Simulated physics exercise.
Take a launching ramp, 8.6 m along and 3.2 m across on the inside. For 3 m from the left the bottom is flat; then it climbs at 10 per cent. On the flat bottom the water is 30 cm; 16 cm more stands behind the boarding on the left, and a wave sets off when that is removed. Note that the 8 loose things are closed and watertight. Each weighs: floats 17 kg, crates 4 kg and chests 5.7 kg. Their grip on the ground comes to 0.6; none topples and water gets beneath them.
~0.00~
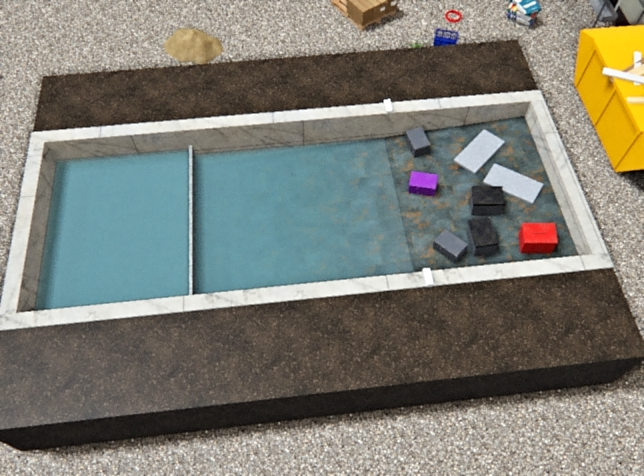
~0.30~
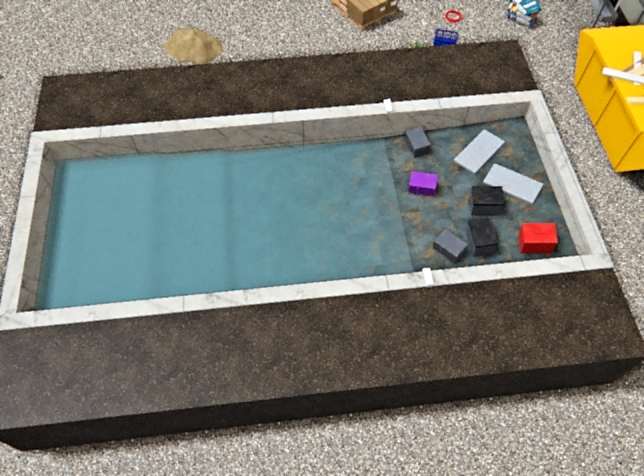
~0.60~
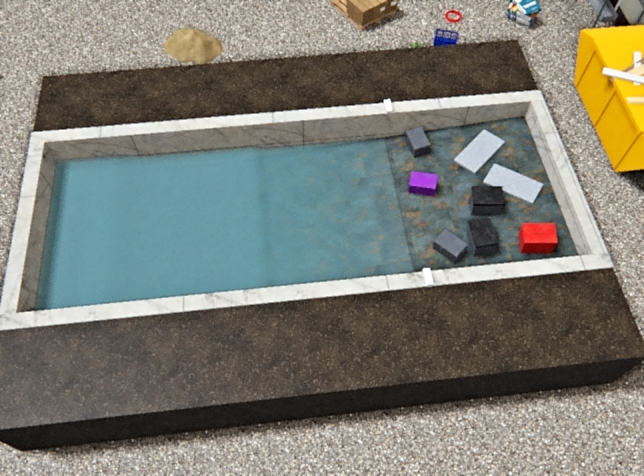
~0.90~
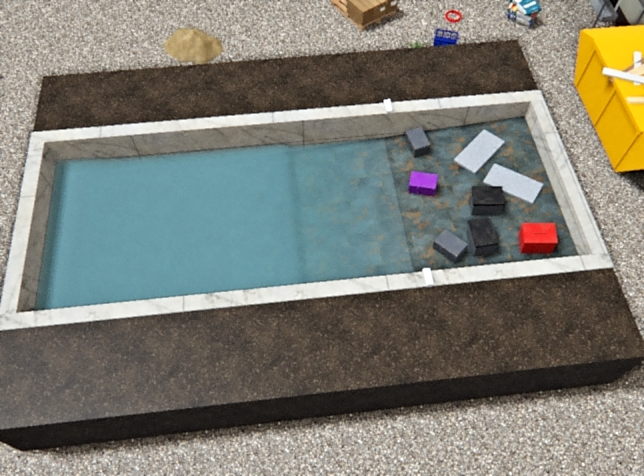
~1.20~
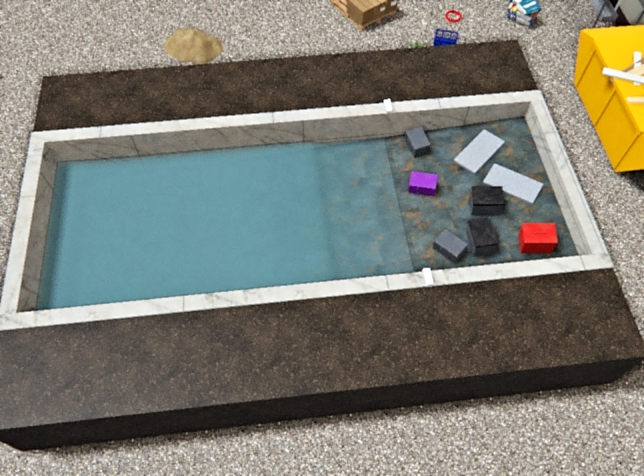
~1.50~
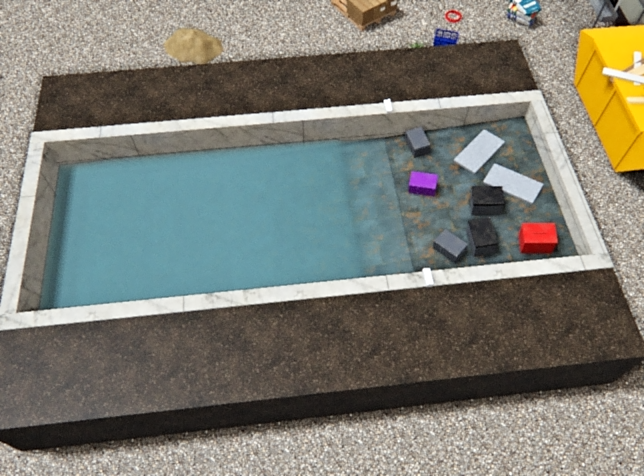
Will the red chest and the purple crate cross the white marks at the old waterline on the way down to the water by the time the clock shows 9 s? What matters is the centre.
The red chest does not clear the marks in time, and the purple crate clears them.
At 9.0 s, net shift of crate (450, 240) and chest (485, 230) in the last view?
In turn: 250 cm, 250 cm.
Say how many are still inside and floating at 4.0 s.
At that point I count 4.
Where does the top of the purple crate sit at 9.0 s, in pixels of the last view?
About (308, 186).
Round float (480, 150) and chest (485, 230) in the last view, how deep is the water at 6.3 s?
I'd put it at 2 cm and 5 cm respectively.
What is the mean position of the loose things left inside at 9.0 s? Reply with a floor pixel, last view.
The centre is close to (400, 211).
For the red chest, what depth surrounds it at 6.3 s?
1 cm, roughly.
After 2.1 s the red chest is near (542, 232), 0.0 m from its start, aground; the purple crate is near (425, 180), 0.0 m from its start, aground; 0 of 8 are over the mark; 0 afloat.
After 4.0 s the red chest is near (542, 232), 0.0 m from its start, aground; the purple crate is near (455, 169), 0.5 m from its start, afloat; 0 of 8 are over the mark; 4 afloat.
After 6.3 s the red chest is near (542, 232), 0.0 m from its start, aground; the purple crate is near (384, 178), 0.7 m from its start, afloat; 2 of 8 are over the mark; 5 afloat.
After 9.0 s the red chest is near (542, 232), 0.0 m from its start, aground; the purple crate is near (308, 186), 2.0 m from its start, afloat; 5 of 8 are over the mark; 4 afloat.
